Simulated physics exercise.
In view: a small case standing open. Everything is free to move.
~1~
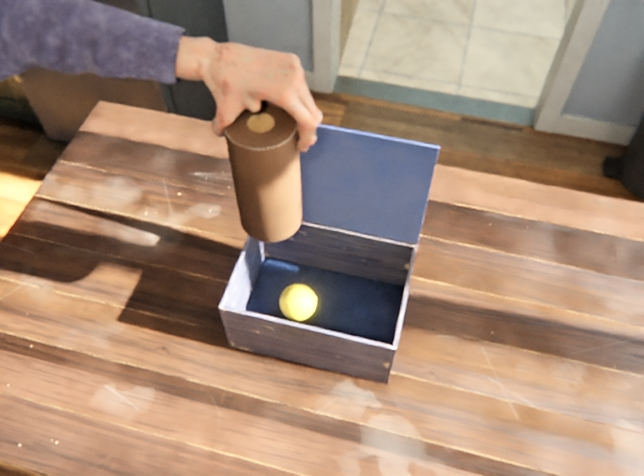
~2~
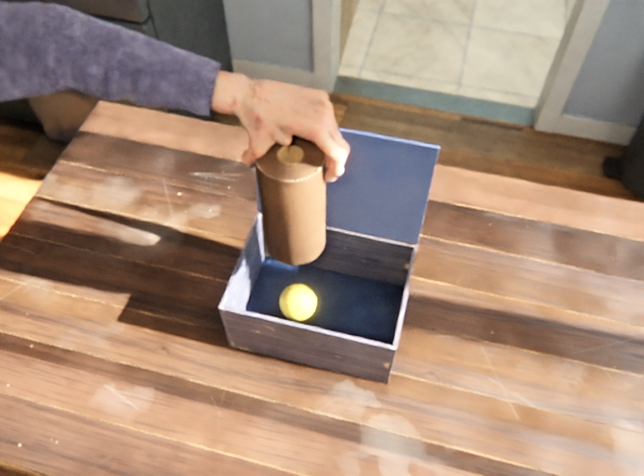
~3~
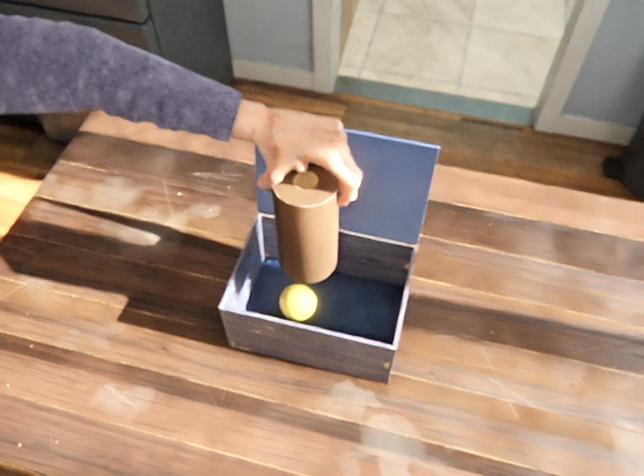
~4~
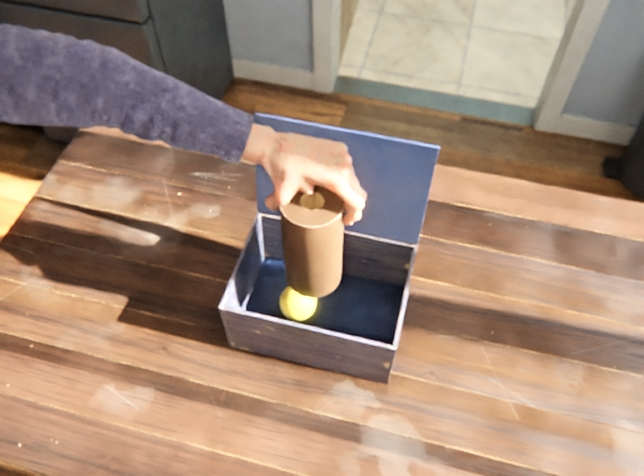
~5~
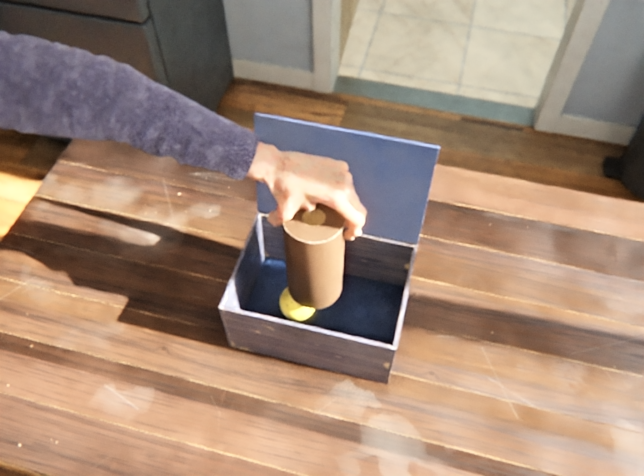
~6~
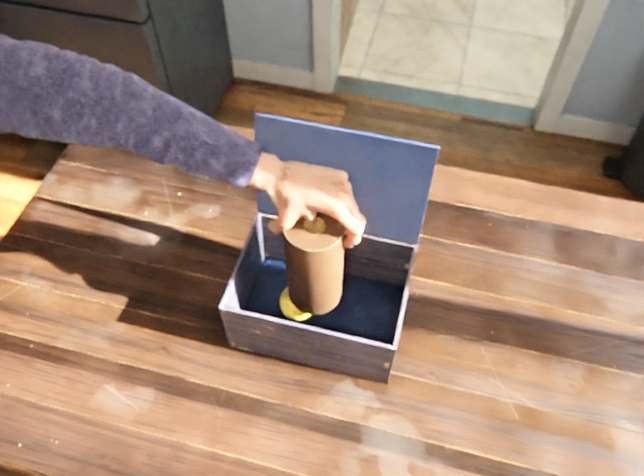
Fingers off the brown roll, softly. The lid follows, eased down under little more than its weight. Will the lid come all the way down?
Here the lid sits on the rim.
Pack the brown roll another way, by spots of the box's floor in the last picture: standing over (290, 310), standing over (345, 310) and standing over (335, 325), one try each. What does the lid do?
First try: It will not close; second try: It stays ajar; third try: It is held up.
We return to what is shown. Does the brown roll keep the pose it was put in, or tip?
The brown roll tips.
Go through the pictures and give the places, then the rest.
In the first picture, still above its spot; brown roll (267, 174); yellow ball (298, 303).
In the second picture, still above its spot; brown roll (293, 201); yellow ball (298, 303).
In the third picture, still above its spot; brown roll (307, 223); yellow ball (298, 303).
In the fourth picture, still above its spot; brown roll (313, 241).
In the fifth picture, still above its spot; brown roll (315, 254).
In the sixth picture, put in, still held; brown roll (315, 261).
Then, 0.60 s after the last picture, brown roll on its side near (335, 288); yellow ball rolled about its own width.
Then, 1.70 s after the last picture, lid 50° above the rim; brown roll on its side near (334, 289); yellow ball rolled about its own width.
At rest, lid shut; tipped over in the box, brown roll; moved from the start, yellow ball. Seen from the same camera at the end, brown roll near (334, 290).
